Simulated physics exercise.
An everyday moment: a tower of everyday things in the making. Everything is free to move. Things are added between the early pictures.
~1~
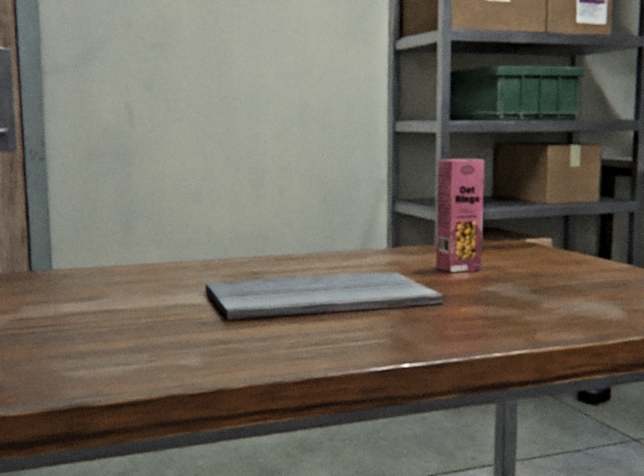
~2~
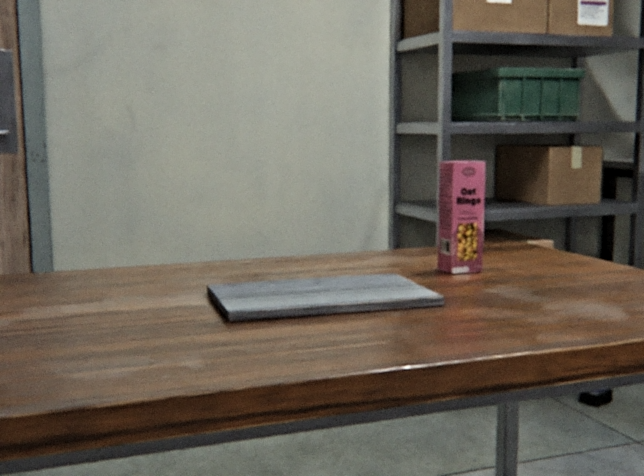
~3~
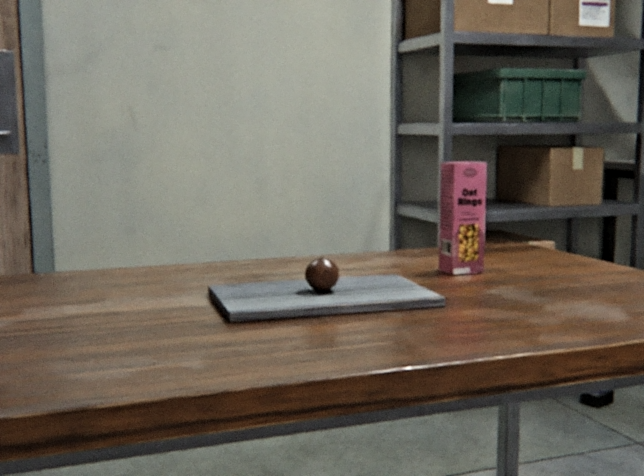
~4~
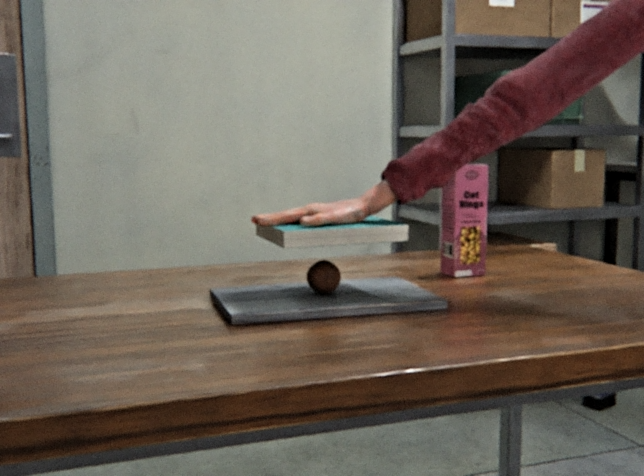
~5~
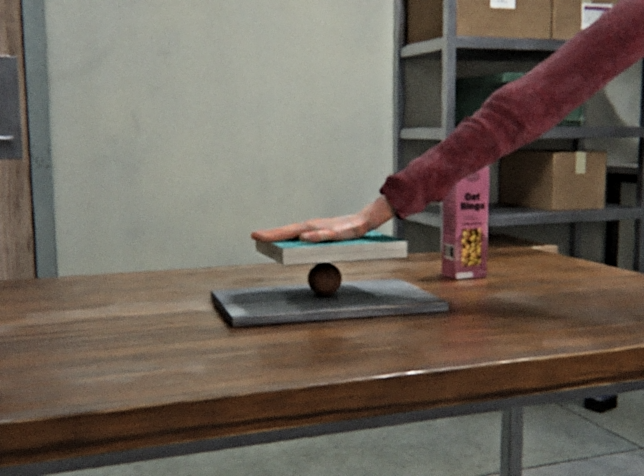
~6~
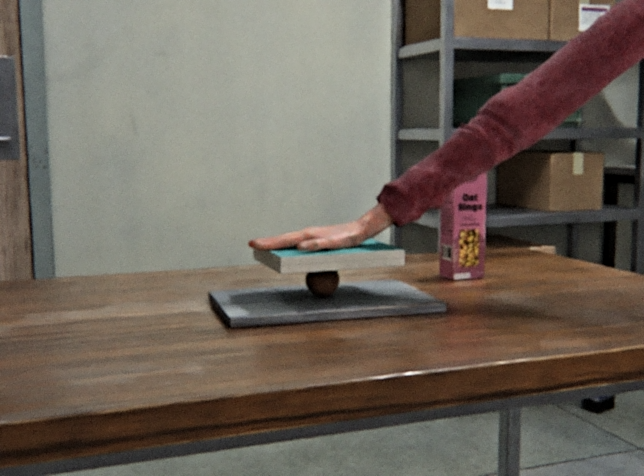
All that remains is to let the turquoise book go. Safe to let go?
Here the pile loses its balance.
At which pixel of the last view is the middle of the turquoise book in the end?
Around (425, 282).
Then, 0.50 s on from there, turquoise book turned 24° from how it was put near (352, 262).
Then, 0.70 s on from there, turquoise book now fallen; brown onion shifted a little.
Then, 0.90 s on from there, brown onion shifted about its own width.
Then, 1.70 s on from there, turquoise book resting near (421, 282).
In the end, fallen, turquoise book; the other 3 unmoved. At the end, from the last picture's camera, turquoise book near (425, 283). The pile comes apart.
